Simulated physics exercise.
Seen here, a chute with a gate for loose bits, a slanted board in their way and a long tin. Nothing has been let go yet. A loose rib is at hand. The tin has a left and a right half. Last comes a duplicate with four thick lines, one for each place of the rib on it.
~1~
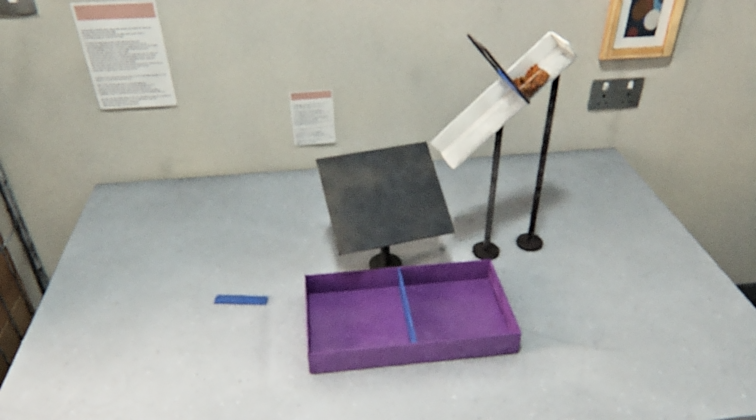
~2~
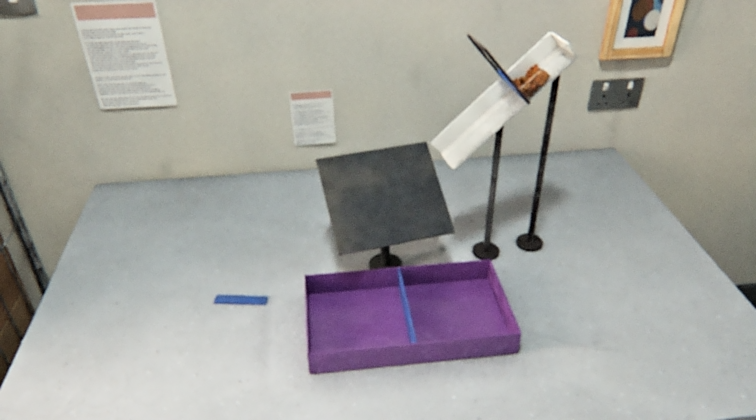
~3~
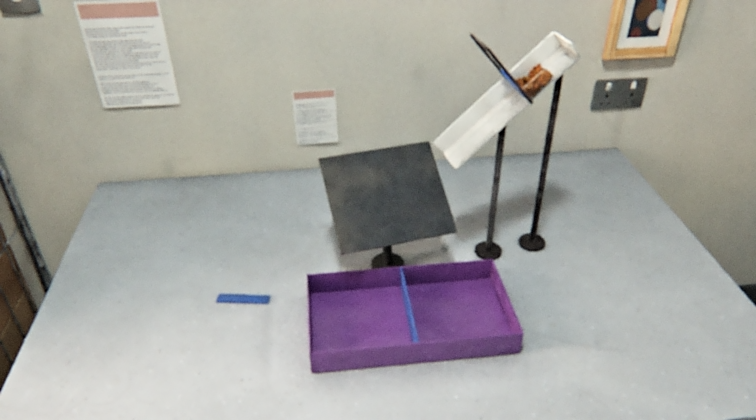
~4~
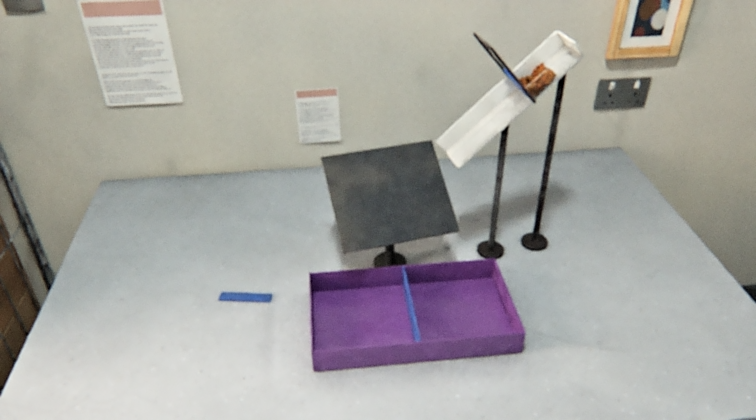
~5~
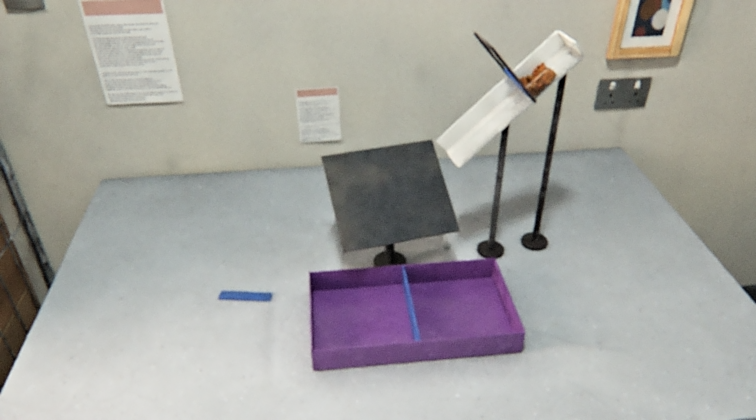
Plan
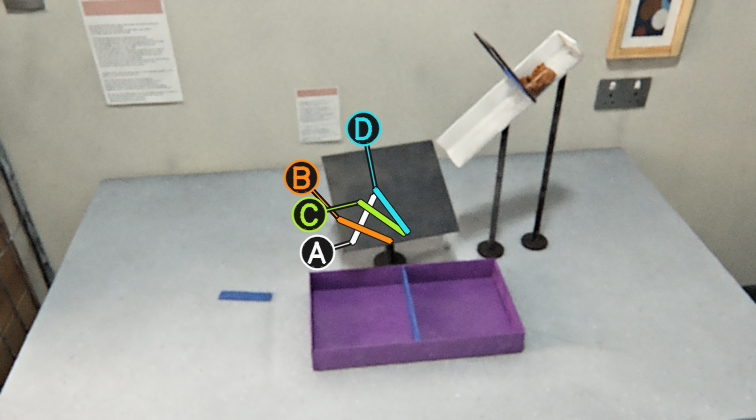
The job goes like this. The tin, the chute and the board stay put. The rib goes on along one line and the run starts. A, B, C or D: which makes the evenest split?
Line B.
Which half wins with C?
Right.
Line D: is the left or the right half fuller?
More lands on the right.
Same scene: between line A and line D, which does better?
The answer is A.
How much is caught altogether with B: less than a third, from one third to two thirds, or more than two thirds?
More than two thirds.
On the marked copy, line A from (373, 196) to (352, 242); line B from (339, 219) to (390, 240); line C from (360, 202) to (404, 233); line D from (375, 189) to (407, 231).
With A, of what is caught, the larger part in the left half, roughly a quarter in the right.
With B, of what is caught, roughly half in the left half, roughly half in the right.
With C, of what is caught, about a tenth in the left half, the larger part in the right.
With D, of what is caught, about a tenth in the left half, almost all in the right.
